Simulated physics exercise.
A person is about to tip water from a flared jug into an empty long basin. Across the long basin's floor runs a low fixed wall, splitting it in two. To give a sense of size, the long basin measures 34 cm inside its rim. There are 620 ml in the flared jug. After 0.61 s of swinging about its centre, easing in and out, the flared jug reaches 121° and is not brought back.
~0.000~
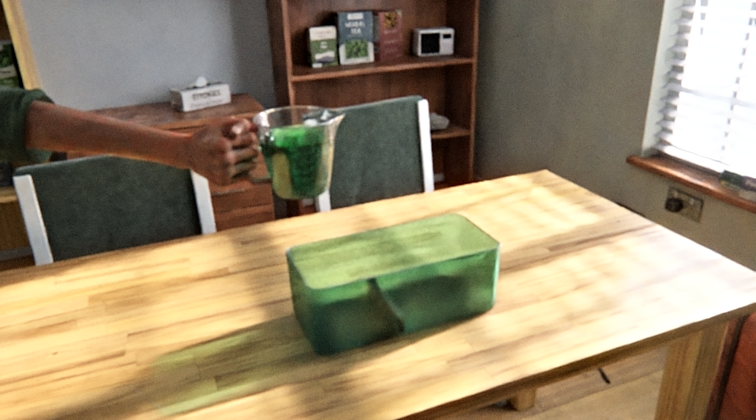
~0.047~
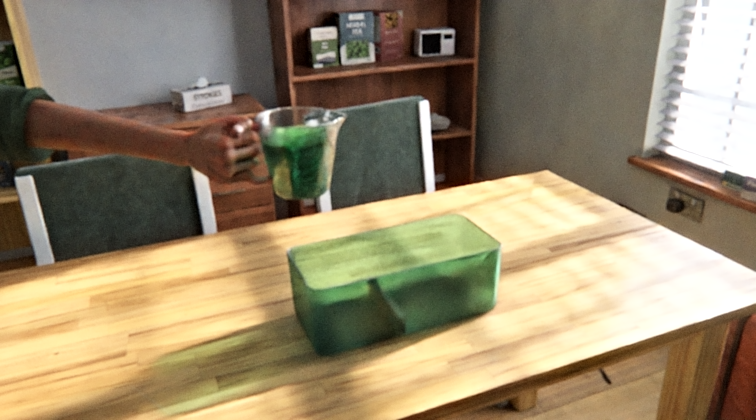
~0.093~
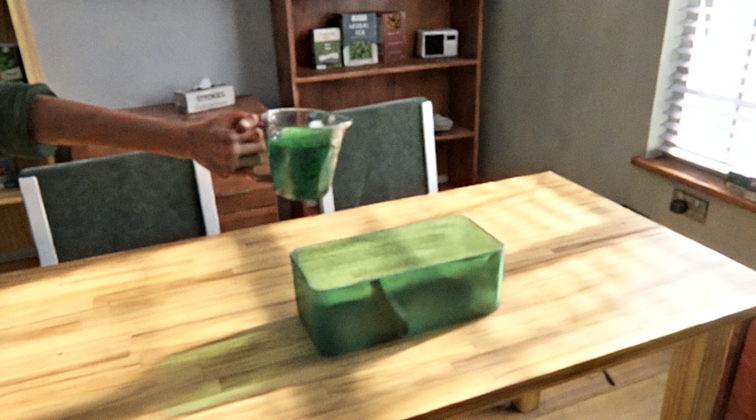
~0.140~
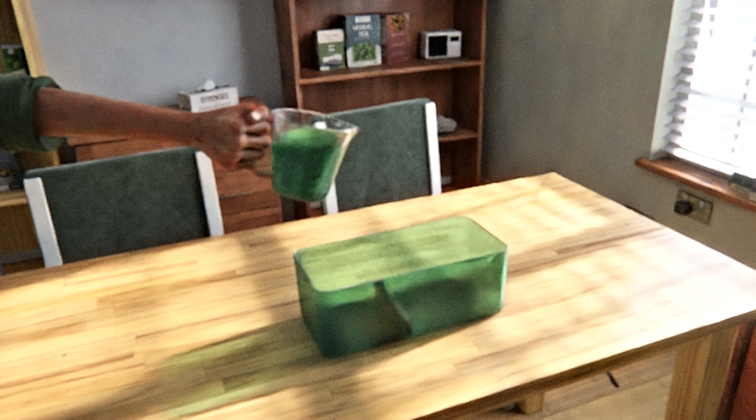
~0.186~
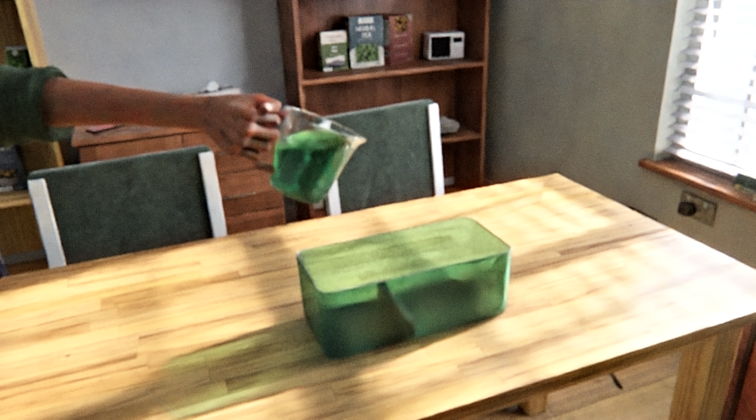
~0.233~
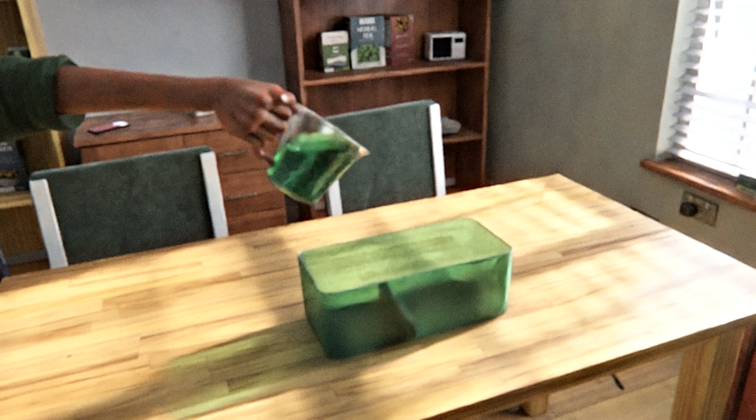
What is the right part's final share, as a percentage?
About 41 per cent.
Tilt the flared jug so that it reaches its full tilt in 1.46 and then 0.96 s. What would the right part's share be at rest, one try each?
Try 1: 75 %; try 2: 60 %.
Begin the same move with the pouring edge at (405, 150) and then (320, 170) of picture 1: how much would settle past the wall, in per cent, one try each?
I'd expect close to 90 per cent and then close to 15 per cent.
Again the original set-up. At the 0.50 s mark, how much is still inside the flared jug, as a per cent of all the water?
34 %.
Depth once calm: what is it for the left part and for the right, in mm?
I'd say close to 16 mm on the left, close to 10 mm on the right.
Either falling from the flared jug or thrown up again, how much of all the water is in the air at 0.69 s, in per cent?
Near 8 per cent, I'd say.
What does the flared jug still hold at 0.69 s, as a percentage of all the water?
Around 1 percent of it.
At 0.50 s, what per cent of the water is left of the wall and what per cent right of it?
Around 3 on the left and around 20 on the right.
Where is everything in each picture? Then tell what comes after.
In the first frame, it leans 0°; its right rim is at (344, 112); the water meets the walls at (260, 139) and (330, 129); the long basin's rim runs from (296, 269) to (480, 229); the wall's top is at (384, 295).
In the second frame, it leans 2°; its right rim is at (347, 114); the water meets the walls at (262, 139) and (332, 130).
In the third frame, it leans 7°; its right rim is at (352, 119); the water meets the walls at (267, 139) and (337, 132).
In the fourth frame, it leans 15°; its right rim is at (360, 128); the water meets the walls at (273, 139) and (344, 134).
In the fifth frame, it leans 26°; its right rim is at (366, 139); the water meets the walls at (279, 144) and (353, 138).
In the sixth frame, it leans 39°; its right rim is at (369, 152); the water meets the walls at (276, 153) and (361, 143).
By 0.50 s the tilt is 111° and 34 per cent is still to pour, 3 is left of the wall and 20 right of it.
By 0.69 s the tilt is 121° and 1 per cent is still to pour, 56 is left of the wall and 36 right of it.
By 0.89 s the tilt is 121° and 0 per cent is still to pour, 53 is left of the wall and 39 right of it.
By 1.11 s the tilt is 121° and 0 per cent is still to pour, 53 is left of the wall and 41 right of it.
At rest 53 per cent lies left of the wall, 41 right of it and 6 outside.
